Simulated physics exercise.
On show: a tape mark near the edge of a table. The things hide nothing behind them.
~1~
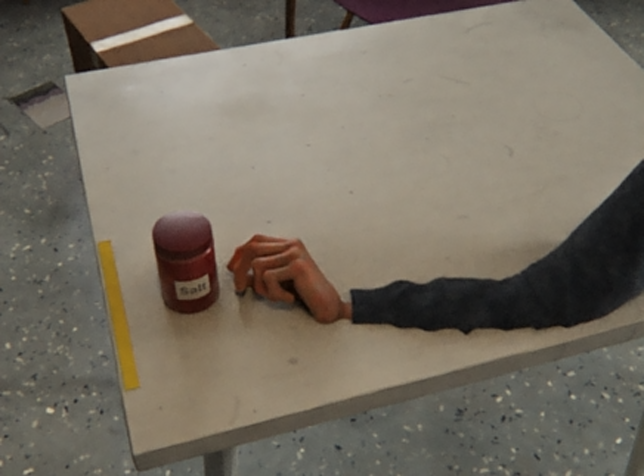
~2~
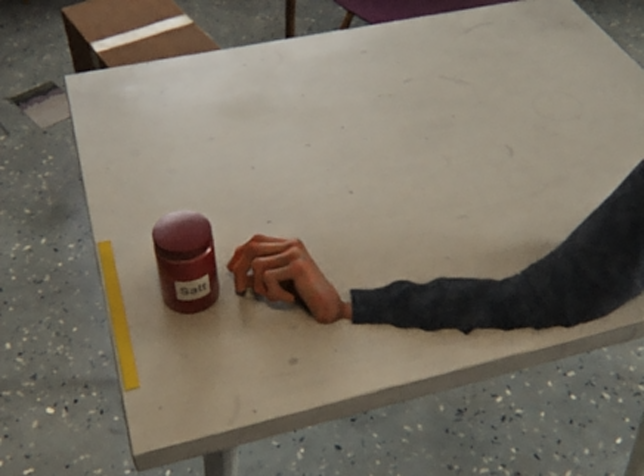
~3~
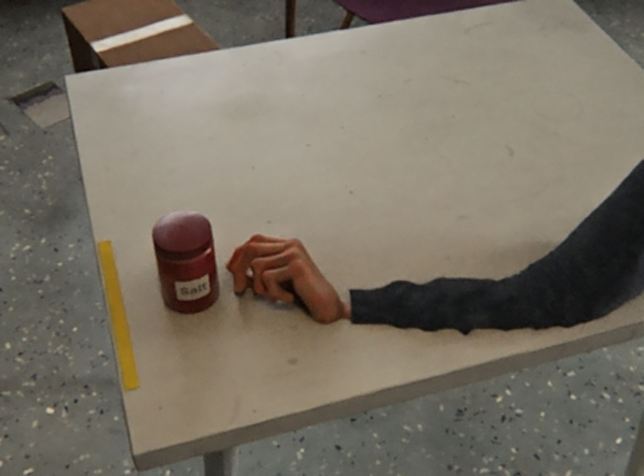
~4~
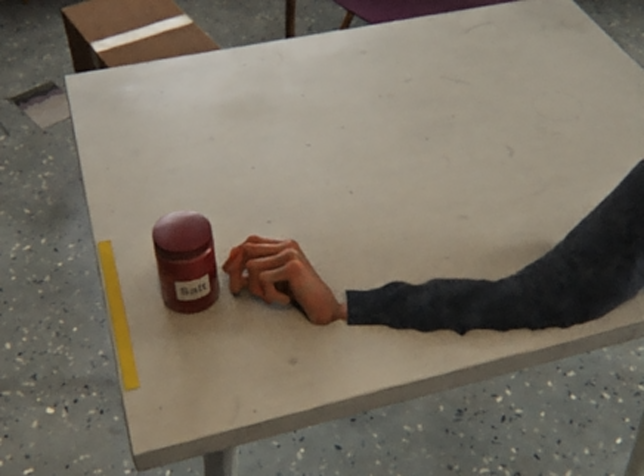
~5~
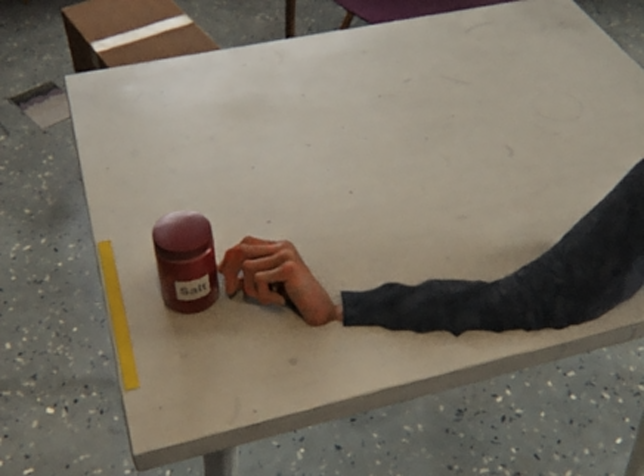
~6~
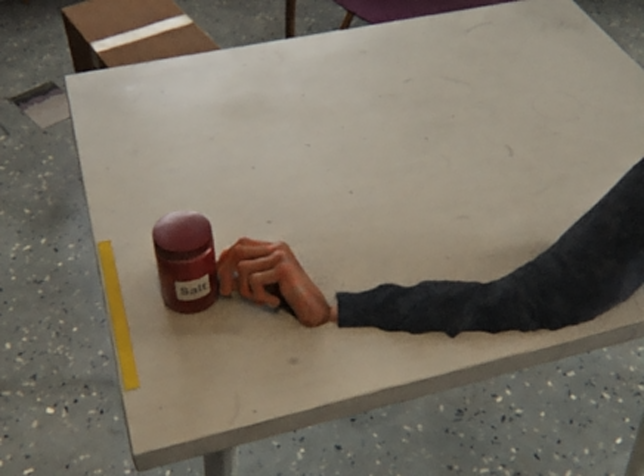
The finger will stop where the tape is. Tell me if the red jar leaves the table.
What happens is that the red jar tumbles off.
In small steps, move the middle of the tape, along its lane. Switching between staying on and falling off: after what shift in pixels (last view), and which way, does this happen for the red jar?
Right, 24 pixels.
Then, 1.88 s later than the last frame, red jar tilted by 52° near (44, 338).
When it is over, the red jar drops to the floor.
